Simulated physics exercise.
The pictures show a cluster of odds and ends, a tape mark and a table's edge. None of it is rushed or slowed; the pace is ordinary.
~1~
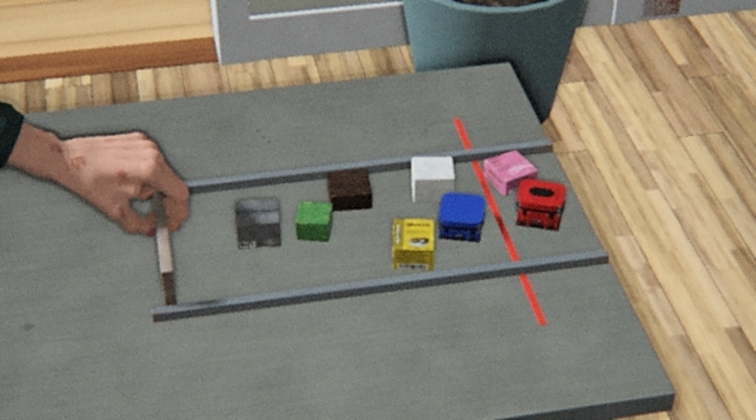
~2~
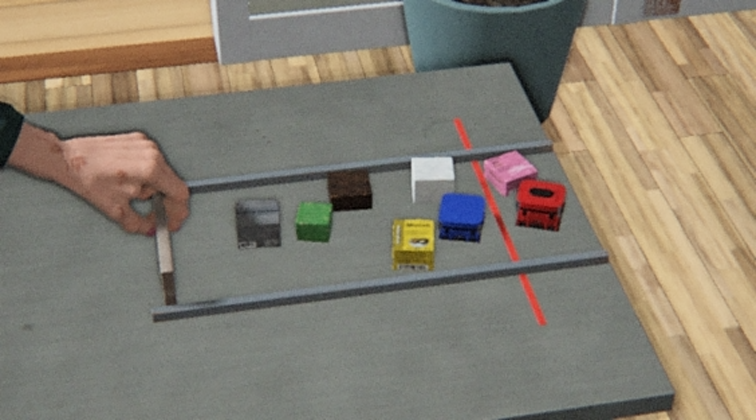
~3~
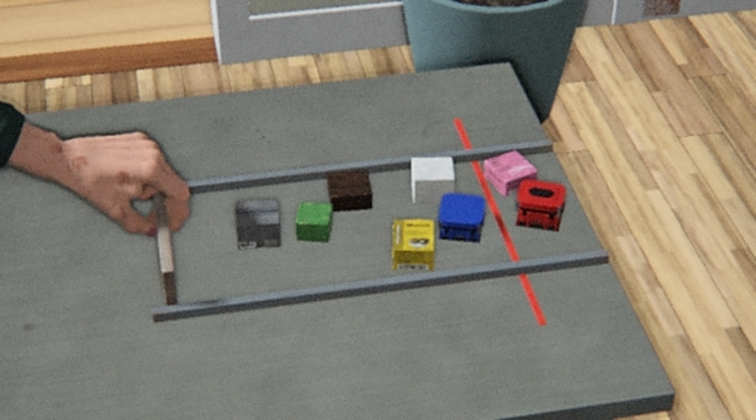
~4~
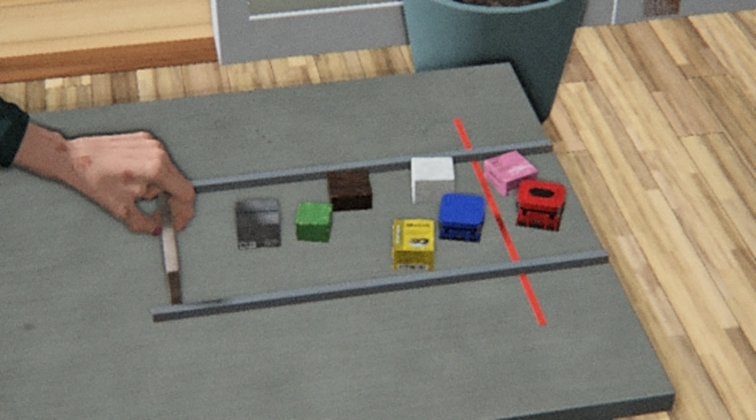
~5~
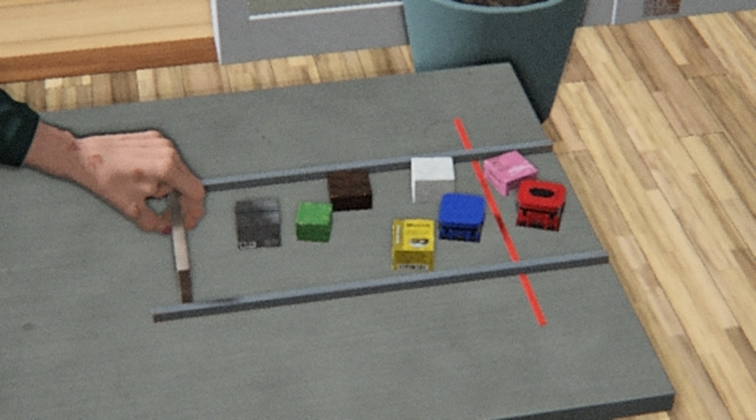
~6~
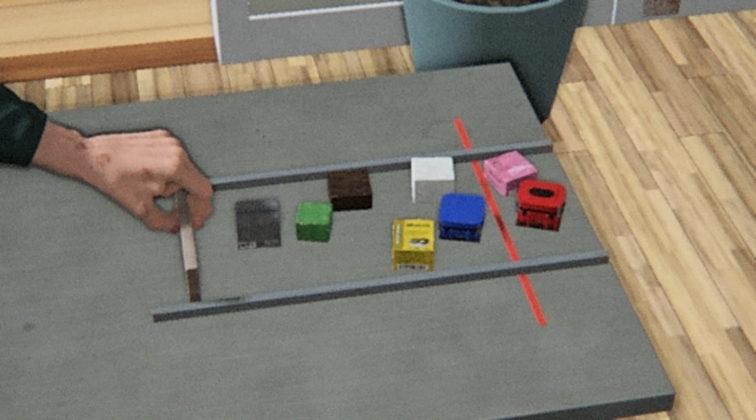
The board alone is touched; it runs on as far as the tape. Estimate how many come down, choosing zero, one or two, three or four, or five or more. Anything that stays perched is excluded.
Overboard: One to two.
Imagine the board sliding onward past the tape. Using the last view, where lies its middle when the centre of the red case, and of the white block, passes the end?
Approx. (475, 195) / approx. (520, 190) for the other.
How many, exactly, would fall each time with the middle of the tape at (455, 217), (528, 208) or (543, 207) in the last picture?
Per try: 0; 5; 5.
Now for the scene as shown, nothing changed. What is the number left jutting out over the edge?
In total, 0 of them.
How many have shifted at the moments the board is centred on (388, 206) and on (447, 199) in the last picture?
Note: First position 6; second position 8.
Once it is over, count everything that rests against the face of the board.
The count is 3.
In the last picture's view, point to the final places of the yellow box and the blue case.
The yellow box ends up near (527, 228), and the blue case near (569, 225).
A little later, none off yet; red case at rest near (541, 205); pink box at rest near (511, 173); blue case at rest near (462, 219).
When it is over, the number that fall off is one or two; down, pink box and red case.
